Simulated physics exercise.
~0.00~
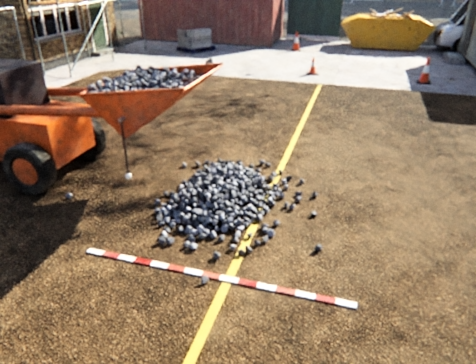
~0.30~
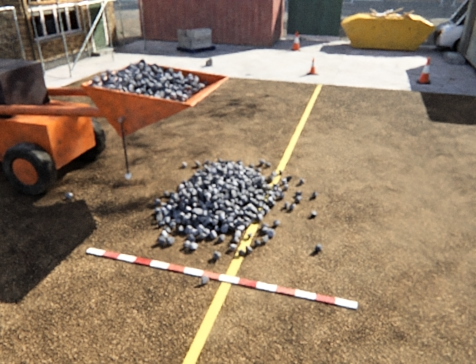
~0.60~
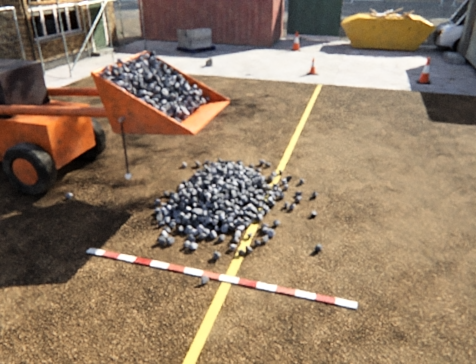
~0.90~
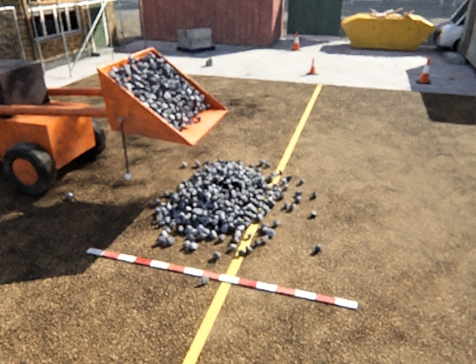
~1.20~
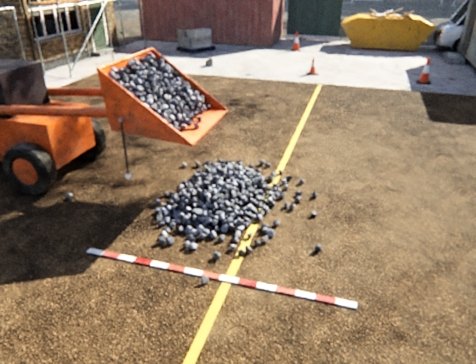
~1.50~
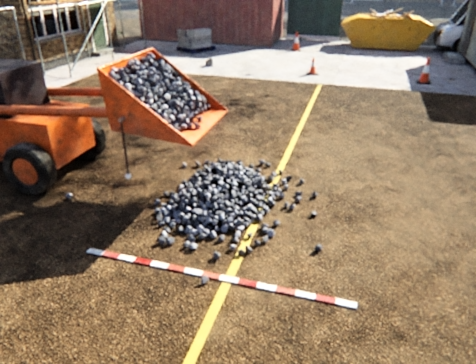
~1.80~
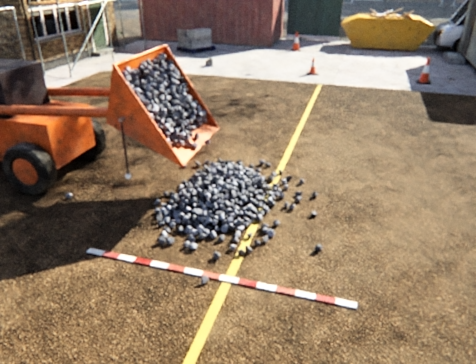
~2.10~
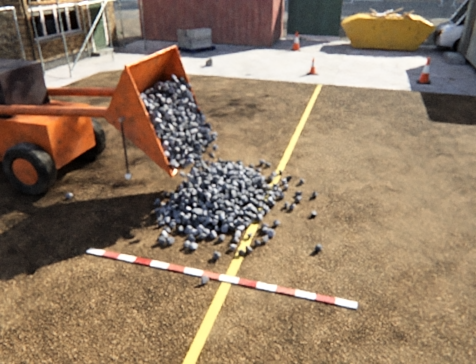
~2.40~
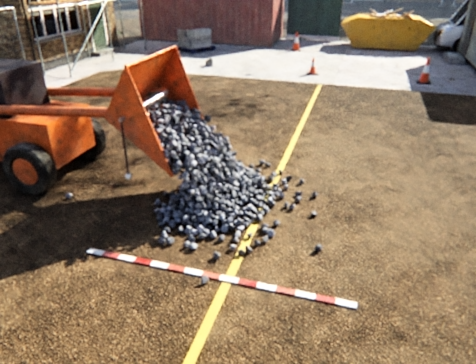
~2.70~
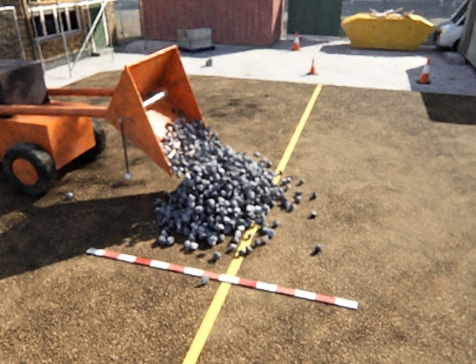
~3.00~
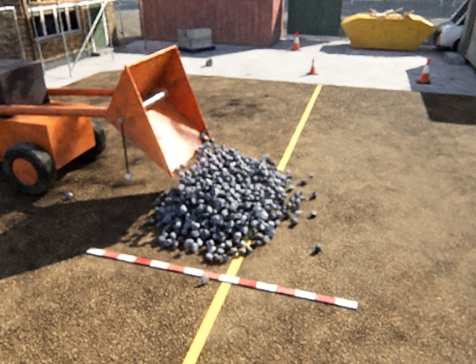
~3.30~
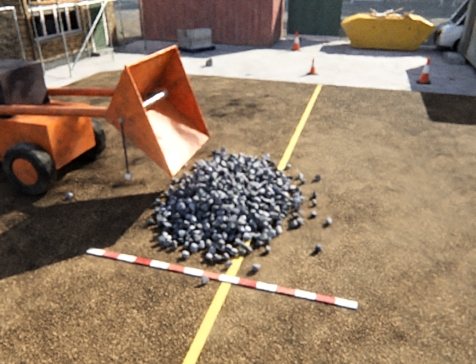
The footage shows an orange loader tilting its raised bucket of grey stones, pausing, then tipping further so they slide onto a loose heap lying across a yellow line. The bucket ends empty and still above a larger pile that spreads a little further over the line.
